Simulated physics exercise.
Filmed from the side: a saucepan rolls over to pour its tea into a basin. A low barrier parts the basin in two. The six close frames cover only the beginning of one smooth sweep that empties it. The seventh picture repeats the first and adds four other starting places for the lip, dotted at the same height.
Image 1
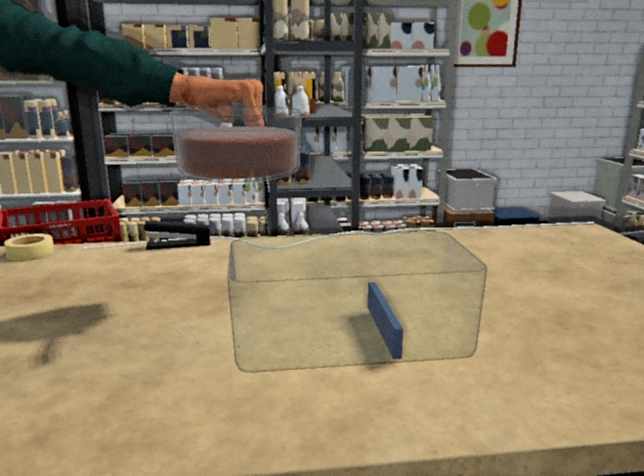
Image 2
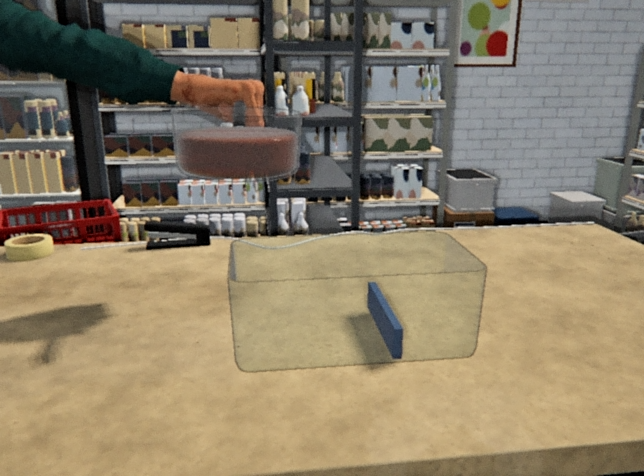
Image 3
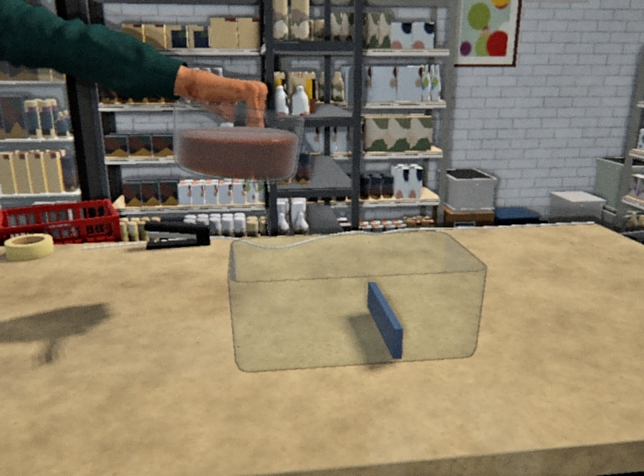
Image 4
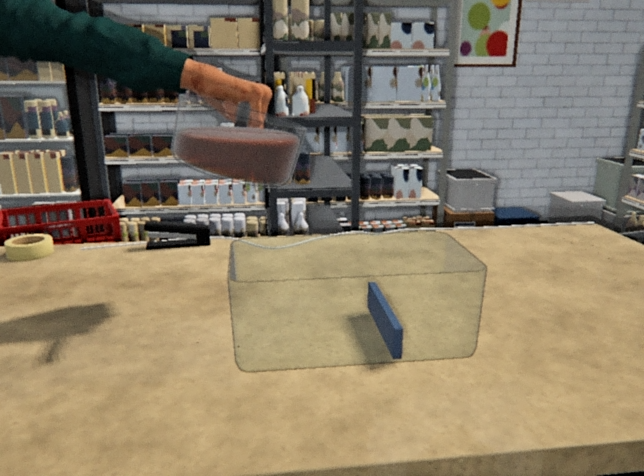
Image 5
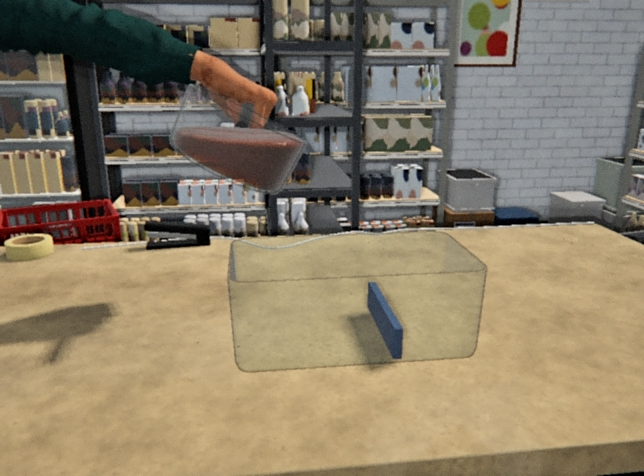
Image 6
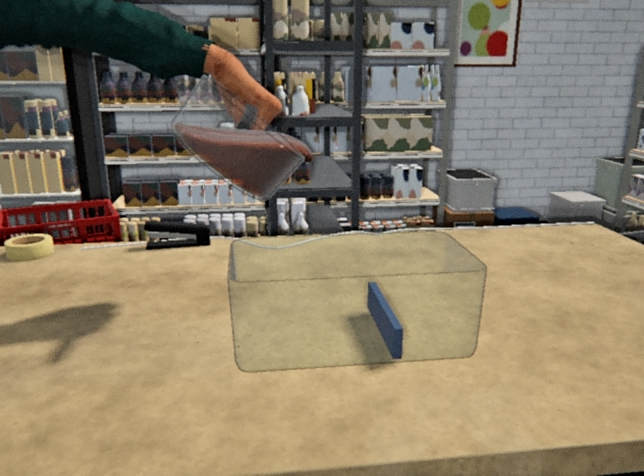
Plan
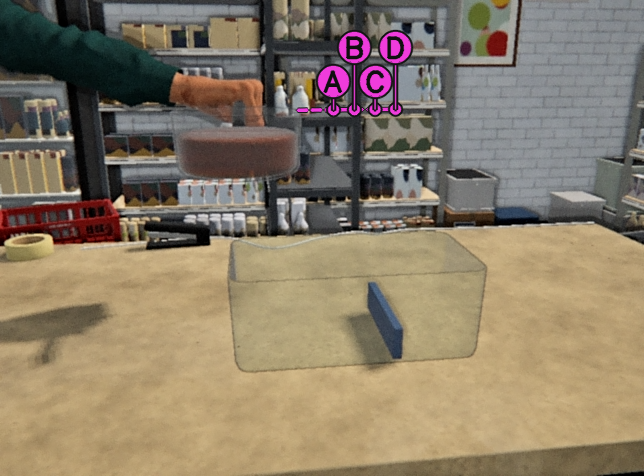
In the video, a hand in a green sleeve holds a clear container of reddish-brown liquid above a transparent basin with a low blue divider, keeps it level at first, then tilts it rightward until liquid reaches over the lip.
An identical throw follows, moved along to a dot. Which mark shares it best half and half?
The answer is place B.
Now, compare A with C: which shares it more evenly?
C.
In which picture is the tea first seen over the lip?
In picture 6.
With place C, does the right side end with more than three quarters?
No.
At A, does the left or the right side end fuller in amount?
More ends on the left.
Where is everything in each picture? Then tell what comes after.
Upright, lip at (298, 110); basin from (235, 369) to (475, 353); top of the wall at (384, 303); nothing has left yet, in the first picture.
Upright, lip at (299, 112); nothing has left yet, in the second picture.
Tipped about 7°, lip at (301, 118); nothing has left yet, in the third picture.
Tipped about 16°, lip at (304, 127); nothing has left yet, in the fourth picture.
Tipped about 27°, lip at (305, 141); nothing has left yet, in the fifth picture.
Tipped about 40°, lip at (303, 156); tea is over the lip, down to (308, 160), in the sixth picture.
On the marked copy, A at (333, 109); B at (354, 109); C at (375, 109); D at (395, 109).
For place A, about 73 % ends left of the wall and 23 % right of it; 4 % is lost outside.
For place B, about 52 % ends left of the wall and 46 % right of it.
For place C, about 36 % ends left of the wall and 61 % right of it; 3 % is lost outside.
For place D, about 30 % ends left of the wall and 69 % right of it.
